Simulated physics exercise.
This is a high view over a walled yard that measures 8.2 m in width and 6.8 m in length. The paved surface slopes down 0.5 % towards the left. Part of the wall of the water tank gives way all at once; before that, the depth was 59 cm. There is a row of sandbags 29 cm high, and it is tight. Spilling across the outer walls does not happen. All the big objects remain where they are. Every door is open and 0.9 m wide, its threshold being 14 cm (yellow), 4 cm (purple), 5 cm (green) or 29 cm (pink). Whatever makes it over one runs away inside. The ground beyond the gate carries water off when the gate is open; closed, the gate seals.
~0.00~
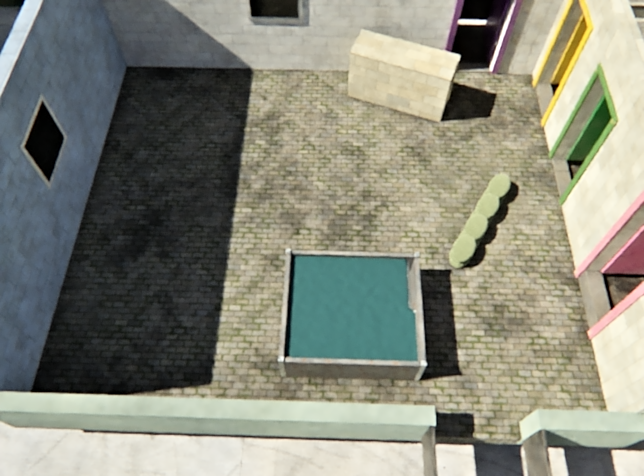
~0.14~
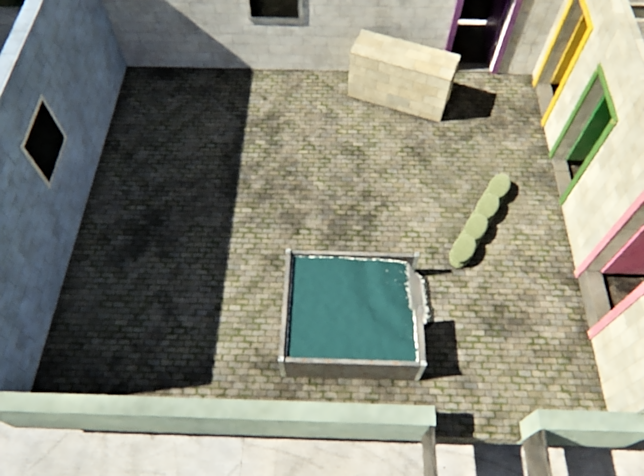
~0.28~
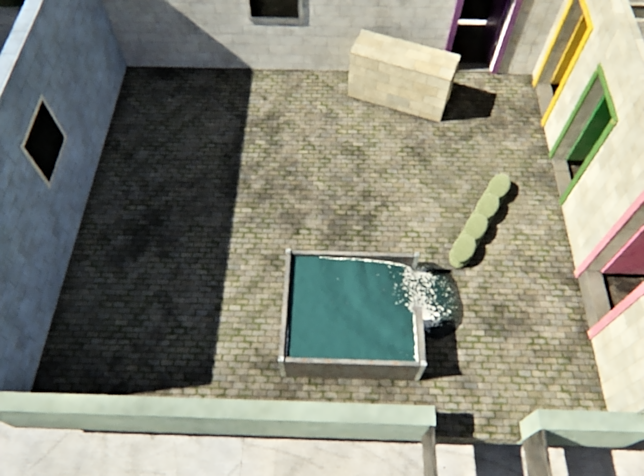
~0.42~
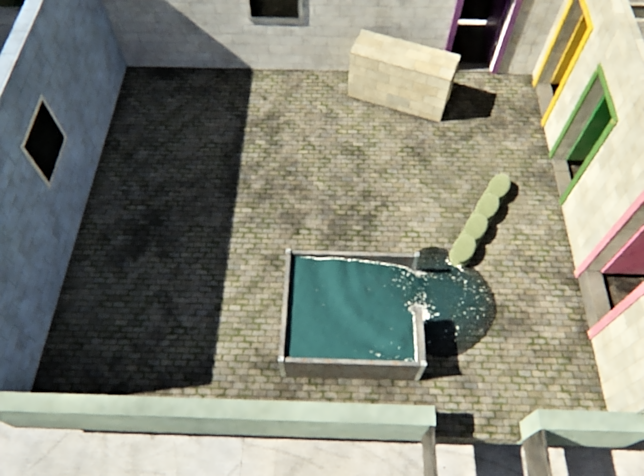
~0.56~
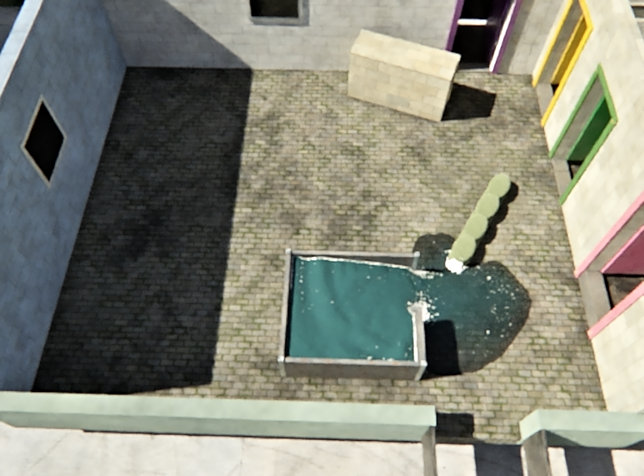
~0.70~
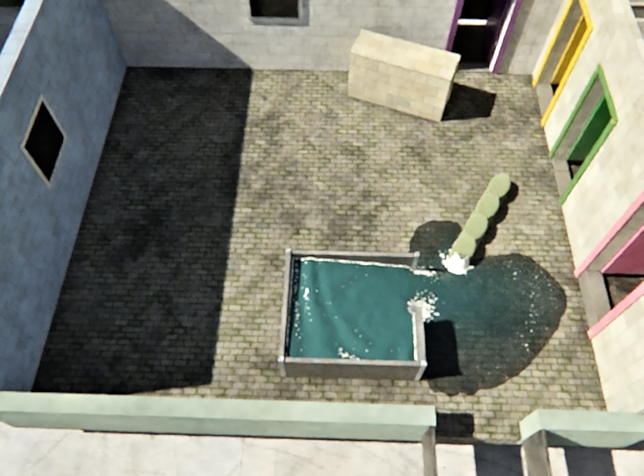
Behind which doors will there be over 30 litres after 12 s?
The yellow door lets in less than the cap. The purple door lets in more than the cap. The green door lets in less than the cap. The pink door lets in less than the cap.
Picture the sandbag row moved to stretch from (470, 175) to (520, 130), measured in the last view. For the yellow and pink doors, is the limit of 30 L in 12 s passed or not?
So the yellow door comes out low enough while the pink door comes out low enough.
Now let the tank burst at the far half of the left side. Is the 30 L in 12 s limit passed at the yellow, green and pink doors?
Here's how it goes: Yellow falls short, green falls short, pink falls short.
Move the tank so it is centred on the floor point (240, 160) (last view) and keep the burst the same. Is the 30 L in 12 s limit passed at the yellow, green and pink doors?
Compared with that limit, yellow falls short, green overshoots and pink falls short.
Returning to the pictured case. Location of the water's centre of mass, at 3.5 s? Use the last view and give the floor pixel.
About (447, 292).
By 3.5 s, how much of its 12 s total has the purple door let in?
Some 0 in a hundred.
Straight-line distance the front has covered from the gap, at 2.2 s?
Distance: Approx. 4.2 m.
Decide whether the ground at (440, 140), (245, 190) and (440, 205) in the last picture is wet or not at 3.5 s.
Listed in sequence, the spots are drenched, bone dry and drenched.
After 1.4 s water covers 15 % of the floor and is deepest (34 cm) near (450, 269); yellow door not reached, purple door not reached, green door not reached, pink door 25 cm at the sill, 0 L in.
After 2.2 s water covers 20 % of the floor and is deepest (32 cm) near (608, 424); yellow door not reached, purple door not reached, green door 5 cm at the sill, 0 L in, pink door 25 cm at the sill, 0 L in.
After 3.5 s water covers 30 % of the floor and is deepest (20 cm) near (608, 424); yellow door 2 cm at the sill, 0 L in, purple door 1 cm at the sill, 0 L in, green door 5 cm at the sill, 0 L in, pink door 17 cm at the sill, 0 L in.
After 7.0 s water covers 45 % of the floor and is deepest (12 cm) near (584, 315); yellow door 6 cm at the sill, 0 L in, purple door 8 cm at the sill, 46 L in, green door 5 cm at the sill, 1 L in, pink door 12 cm at the sill, 0 L in.
After 12.0 s water covers 65 % of the floor and is deepest (8 cm) near (496, 84); yellow door 7 cm at the sill, 0 L in, purple door 7 cm at the sill, 101 L in, green door 3 cm at the sill, 3 L in, pink door 7 cm at the sill, 0 L in.
